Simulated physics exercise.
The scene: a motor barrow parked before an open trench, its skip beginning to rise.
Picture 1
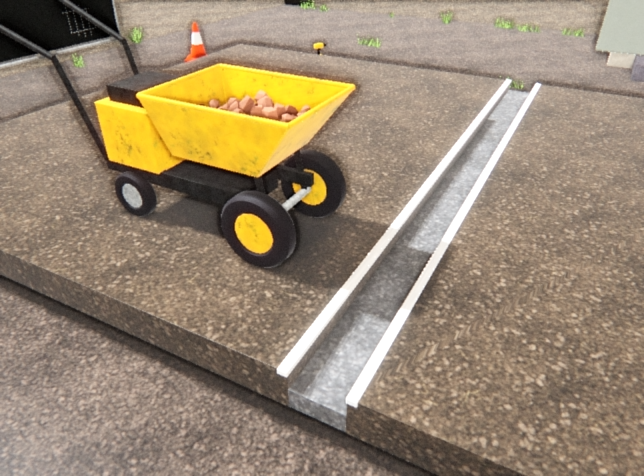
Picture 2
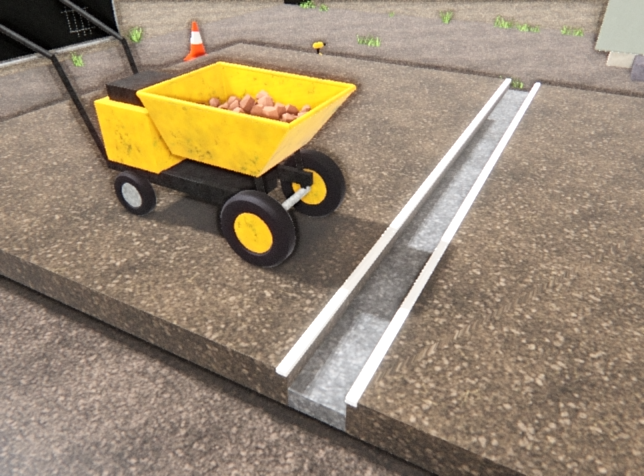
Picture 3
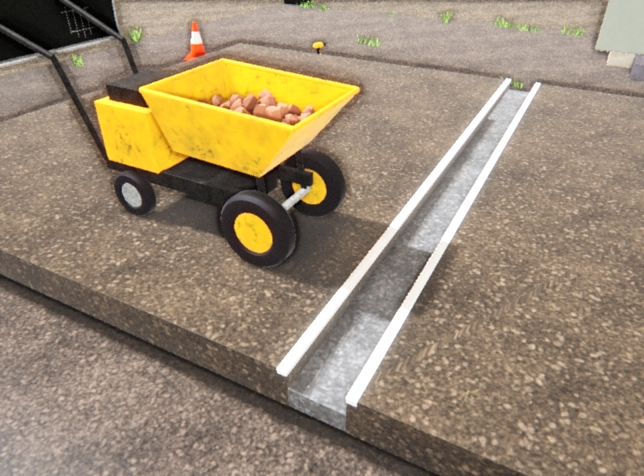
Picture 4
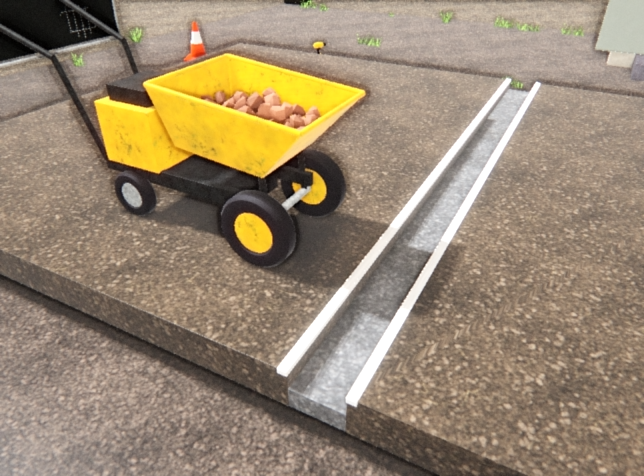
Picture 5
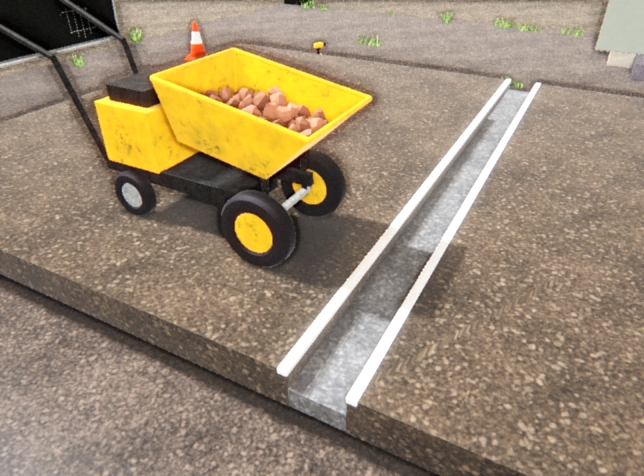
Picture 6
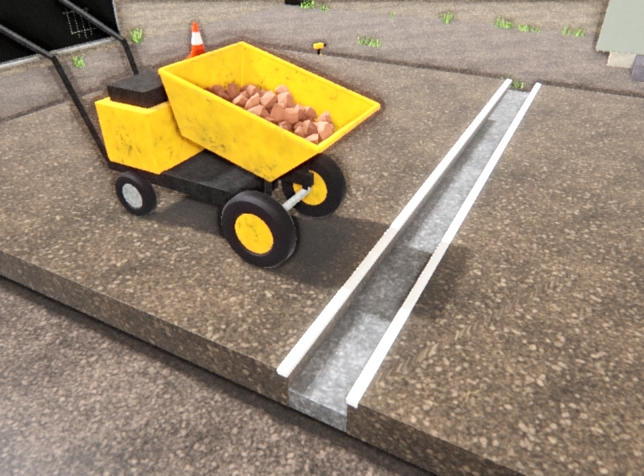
The yellow skip of a parked motor barrow, loaded with reddish rubble, sits level at first beside a shallow, narrow trench with pale edges. It then tilts gradually toward the right, its back end rising and its front lip dipping, until it is clearly tipped while the wheels stay still.
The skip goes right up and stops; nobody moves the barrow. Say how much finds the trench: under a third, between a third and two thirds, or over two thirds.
In the trench: Between a third and two thirds.
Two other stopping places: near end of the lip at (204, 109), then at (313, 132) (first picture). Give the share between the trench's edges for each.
In turn 30 and 10 in a hundred.
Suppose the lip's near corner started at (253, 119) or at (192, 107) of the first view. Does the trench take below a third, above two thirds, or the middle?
At the first place more than two thirds, at the second less than a third.
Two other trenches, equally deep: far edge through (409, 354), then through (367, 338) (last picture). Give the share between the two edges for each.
About 80 and 20 per cent.
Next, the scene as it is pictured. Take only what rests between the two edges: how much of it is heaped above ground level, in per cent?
About 25 per cent.
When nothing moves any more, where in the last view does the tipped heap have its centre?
Roughly at (414, 271).
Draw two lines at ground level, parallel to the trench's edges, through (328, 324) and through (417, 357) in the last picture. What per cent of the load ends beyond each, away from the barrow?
Near 90 % and 20 %.
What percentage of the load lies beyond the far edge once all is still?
Close to 40 per cent.
Shortly afterwards, skip tipped steeply; the whole lot in the skip.
Next, skip tipped right over; the bulk in the skip; a little in or heaped over the trench; only a few beyond it.
Some moments later, skip tipped right over; a little in the skip; near half in or heaped over the trench; near a third beyond it.
In the end, skip tipped right over; a little in the skip; near half in or heaped over the trench; near a third beyond it.
